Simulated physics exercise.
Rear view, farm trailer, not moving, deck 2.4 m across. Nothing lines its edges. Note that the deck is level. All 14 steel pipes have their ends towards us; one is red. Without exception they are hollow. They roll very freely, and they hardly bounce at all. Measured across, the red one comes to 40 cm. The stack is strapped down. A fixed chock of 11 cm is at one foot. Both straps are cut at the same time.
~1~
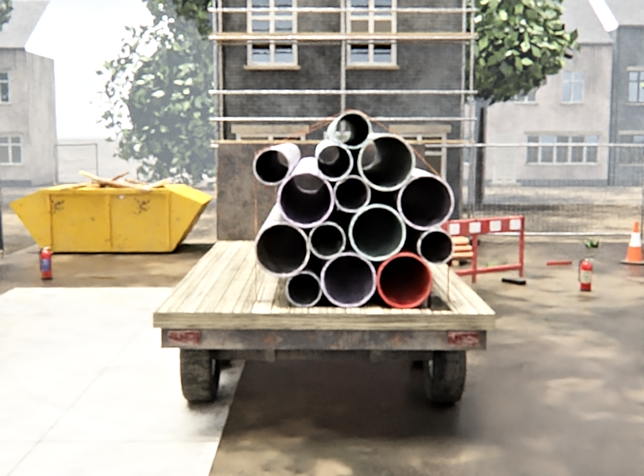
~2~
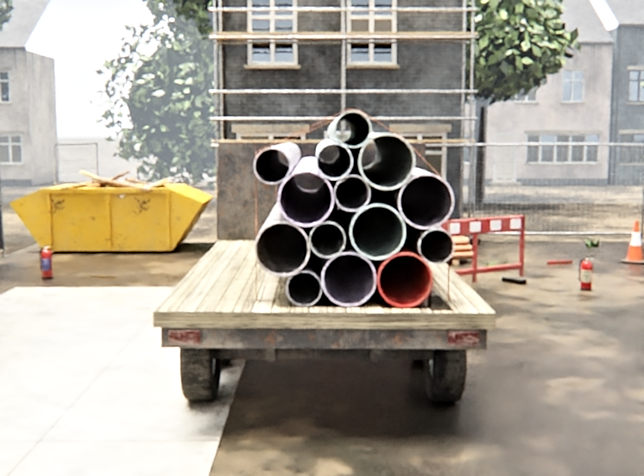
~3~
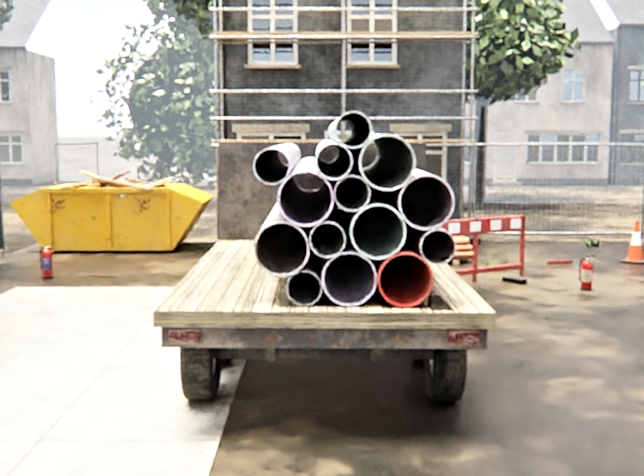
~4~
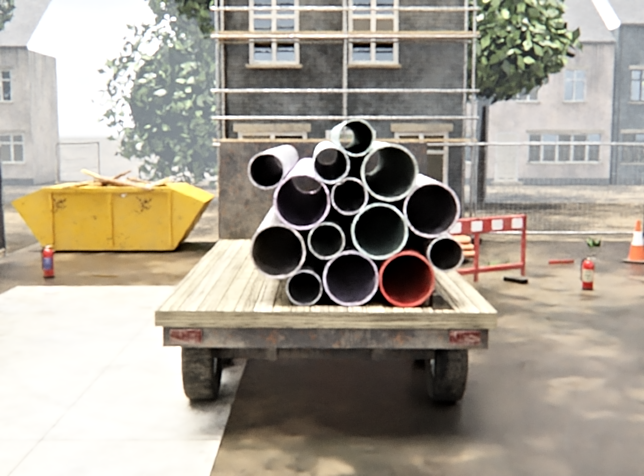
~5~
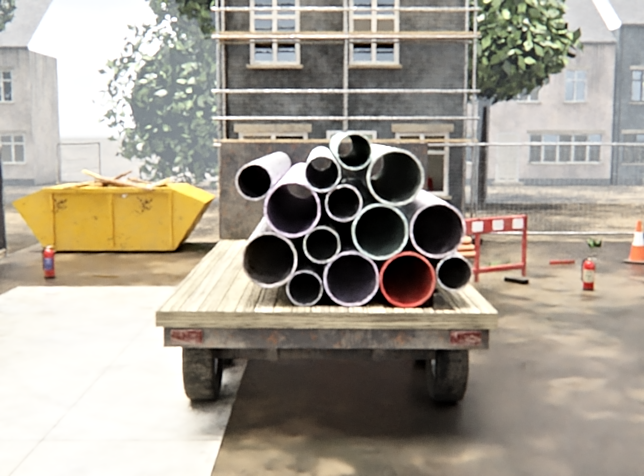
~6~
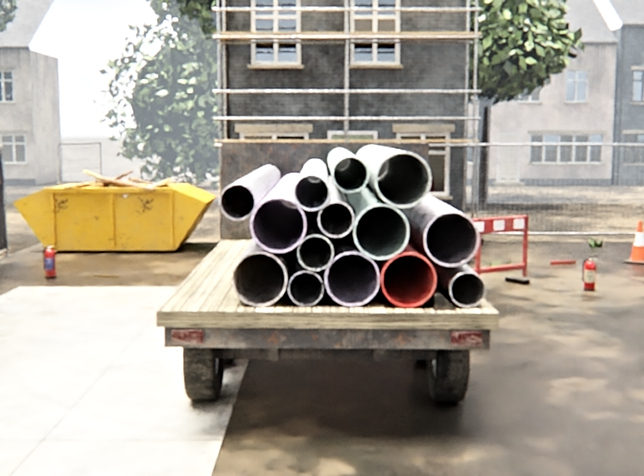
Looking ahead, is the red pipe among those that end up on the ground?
The red one does not fall.
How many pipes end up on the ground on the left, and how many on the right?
Count by side - left 5, right 3.
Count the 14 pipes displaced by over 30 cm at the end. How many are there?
11.
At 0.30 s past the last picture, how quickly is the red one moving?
Speed: Around 0.0 m/s.
Another 0.3 s on from the last picture, red is on the deck, 60 cm from the right edge; 0 of 14 are off.
In the end (4.7 s after the last picture), red is on the deck, 60 cm from the right edge; 8 of 14 are off.
